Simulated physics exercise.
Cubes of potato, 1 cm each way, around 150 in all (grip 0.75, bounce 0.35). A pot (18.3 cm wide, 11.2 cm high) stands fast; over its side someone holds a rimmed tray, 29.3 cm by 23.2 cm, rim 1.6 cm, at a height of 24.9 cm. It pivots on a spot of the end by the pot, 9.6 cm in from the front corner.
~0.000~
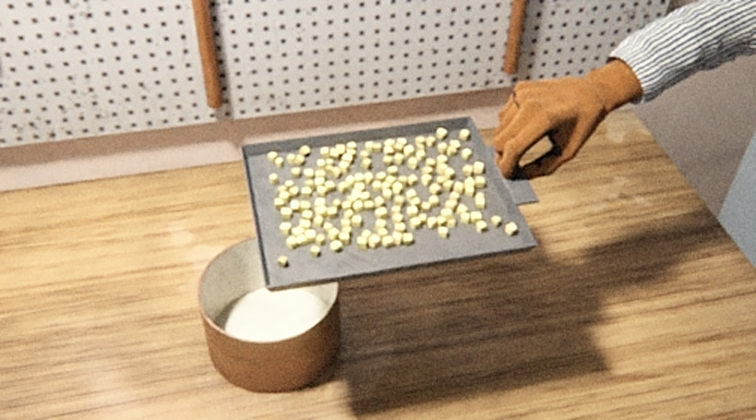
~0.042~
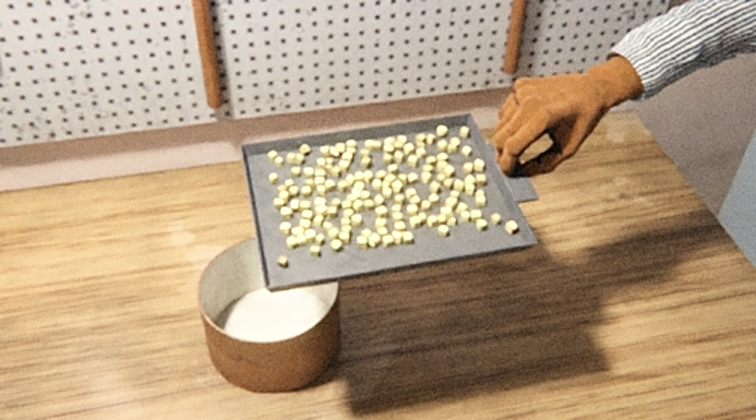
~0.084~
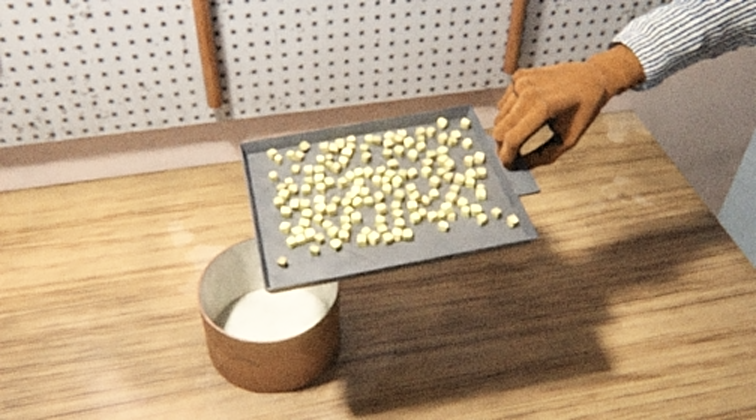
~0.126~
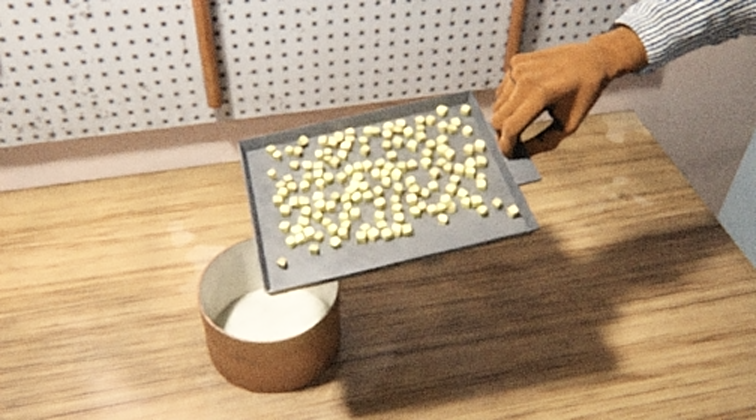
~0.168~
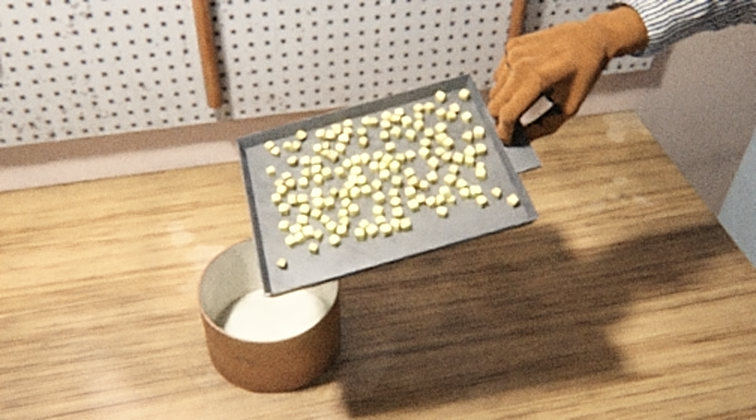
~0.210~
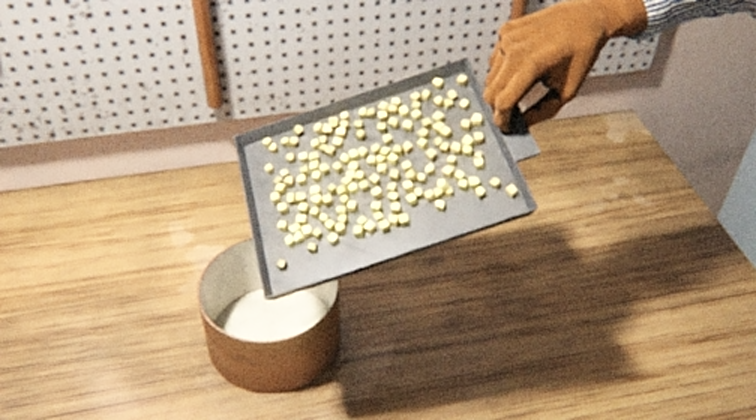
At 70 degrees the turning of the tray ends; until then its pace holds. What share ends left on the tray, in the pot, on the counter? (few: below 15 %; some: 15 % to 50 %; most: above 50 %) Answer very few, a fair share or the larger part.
Tray: Very few, pot: Very few, counter: The larger part.
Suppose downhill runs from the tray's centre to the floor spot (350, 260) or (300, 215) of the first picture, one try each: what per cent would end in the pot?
Some 0 and 20 per cent.
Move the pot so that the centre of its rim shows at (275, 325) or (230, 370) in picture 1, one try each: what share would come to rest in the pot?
About 35 and 90 per cent.
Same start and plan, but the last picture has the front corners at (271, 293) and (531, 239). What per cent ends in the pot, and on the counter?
Pot 0, counter 65.
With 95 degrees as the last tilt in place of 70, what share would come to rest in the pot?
Then about 5 per cent.
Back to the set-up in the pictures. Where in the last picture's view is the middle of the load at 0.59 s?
Near (288, 217).
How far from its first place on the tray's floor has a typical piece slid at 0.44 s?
Some 1 cm.
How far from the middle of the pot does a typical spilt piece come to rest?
Roughly 24 cm.
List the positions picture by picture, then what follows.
The first picture shows tray tilt 0 degrees, front corners at (270, 282) and (530, 241); middle of the pieces at (377, 186); pot at (269, 285).
The second picture shows tray tilt 1 degrees, front corners at (270, 283) and (531, 239); middle of the pieces at (377, 185).
The third picture shows tray tilt 3 degrees, front corners at (270, 284) and (531, 234), lowest corner left front; middle of the pieces at (377, 181).
The fourth picture shows tray tilt 8 degrees, front corners at (269, 287) and (532, 224), lowest corner left front; middle of the pieces at (376, 175).
The fifth picture shows tray tilt 13 degrees, front corners at (269, 290) and (531, 214), lowest corner left front; middle of the pieces at (375, 168).
The sixth picture shows tray tilt 18 degrees, front corners at (269, 292) and (530, 205), lowest corner left front; middle of the pieces at (372, 161); pot at (269, 285). The tray's pace is about 115 degrees a second.
After 0.44 s, tilt 45 degrees; the tray holds 100 %, the pot 0 %.
Then, at 0.59 s, tilt 62 degrees; the tray holds 100 %, the pot 0 %.
After 0.87 s, tilt 70 degrees; the tray holds 15 %, the pot 5 %.
In the end, at 2.2 s, tray 10 %, pot 5 %, counter 90 %.
